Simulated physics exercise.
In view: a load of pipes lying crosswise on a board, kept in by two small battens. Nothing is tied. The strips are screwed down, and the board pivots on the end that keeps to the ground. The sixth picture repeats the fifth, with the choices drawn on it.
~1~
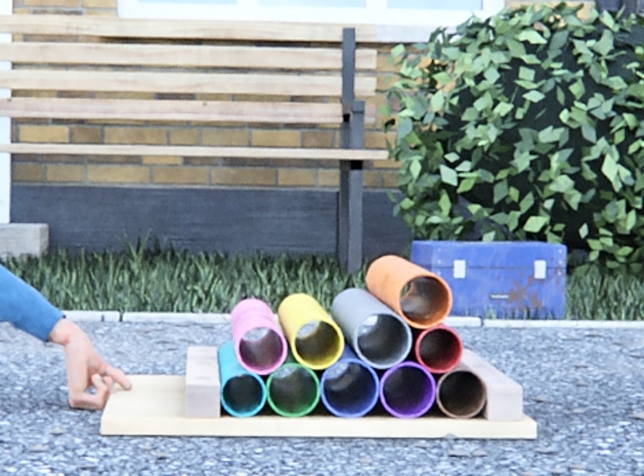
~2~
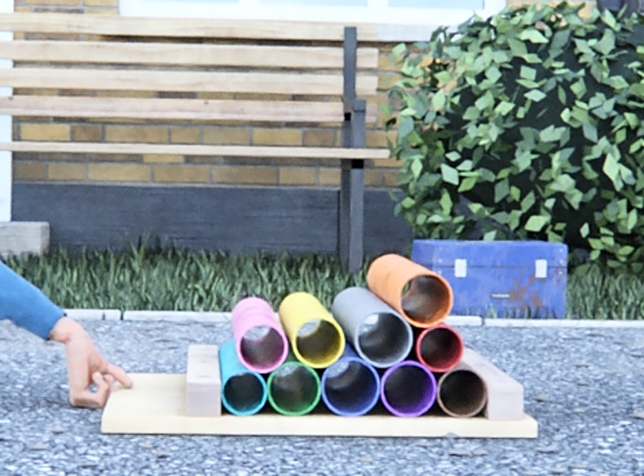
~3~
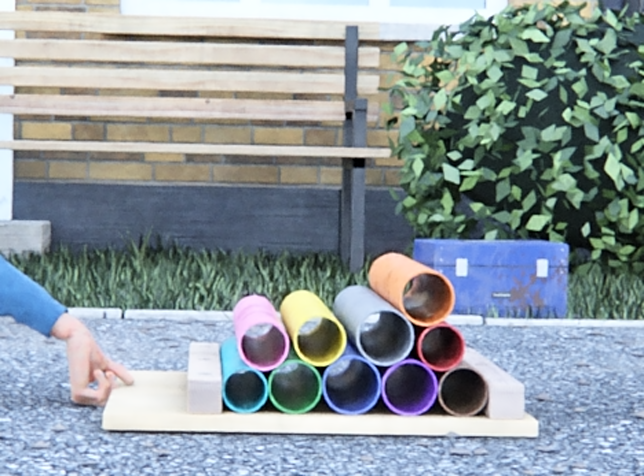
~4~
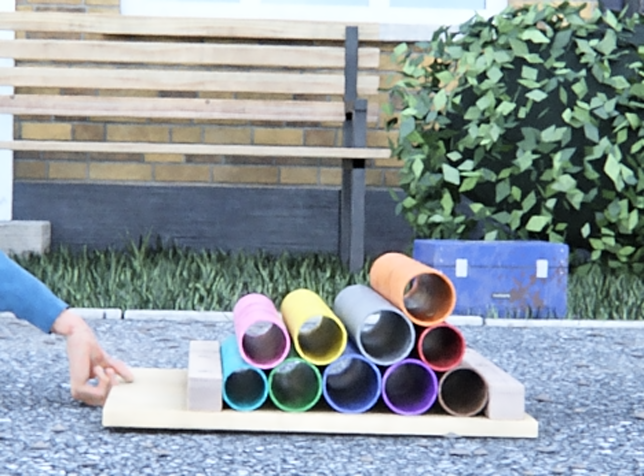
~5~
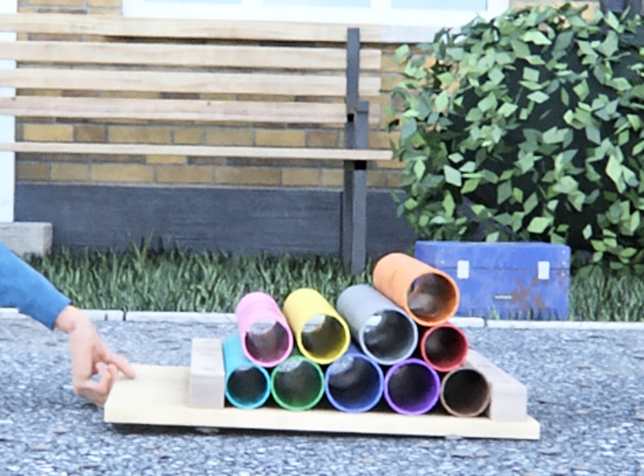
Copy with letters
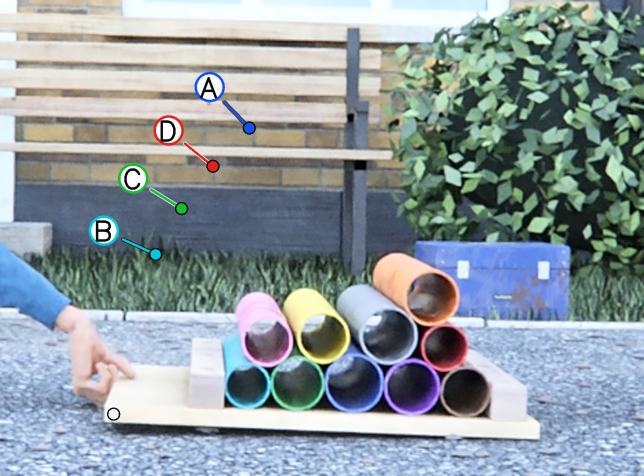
In the video, a hand at the left slightly raises the near end of a wooden board carrying stacked colourful pipes between two small battens, while the right end stays on the ground and the pipes keep their arrangement.
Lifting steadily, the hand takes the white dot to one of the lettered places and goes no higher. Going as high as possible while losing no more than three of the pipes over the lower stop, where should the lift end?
It can be raised to C.
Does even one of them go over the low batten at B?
Yes, at B.
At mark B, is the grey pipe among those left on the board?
Yes, with B.
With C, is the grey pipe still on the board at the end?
The grey pipe: No.
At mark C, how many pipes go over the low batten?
With C, three.
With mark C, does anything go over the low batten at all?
Yes, at C.
On the marked copy, A at (249, 128); B at (156, 254); C at (182, 209); D at (213, 167); the white dot at (114, 414).
With C. Early on, board at 18°.
Further on, board at 31°.
At the end, board at 31°, three over the low batten (red, grey, orange).
As for the rest, A five over the low batten; B one over the low batten (orange); D five over the low batten.
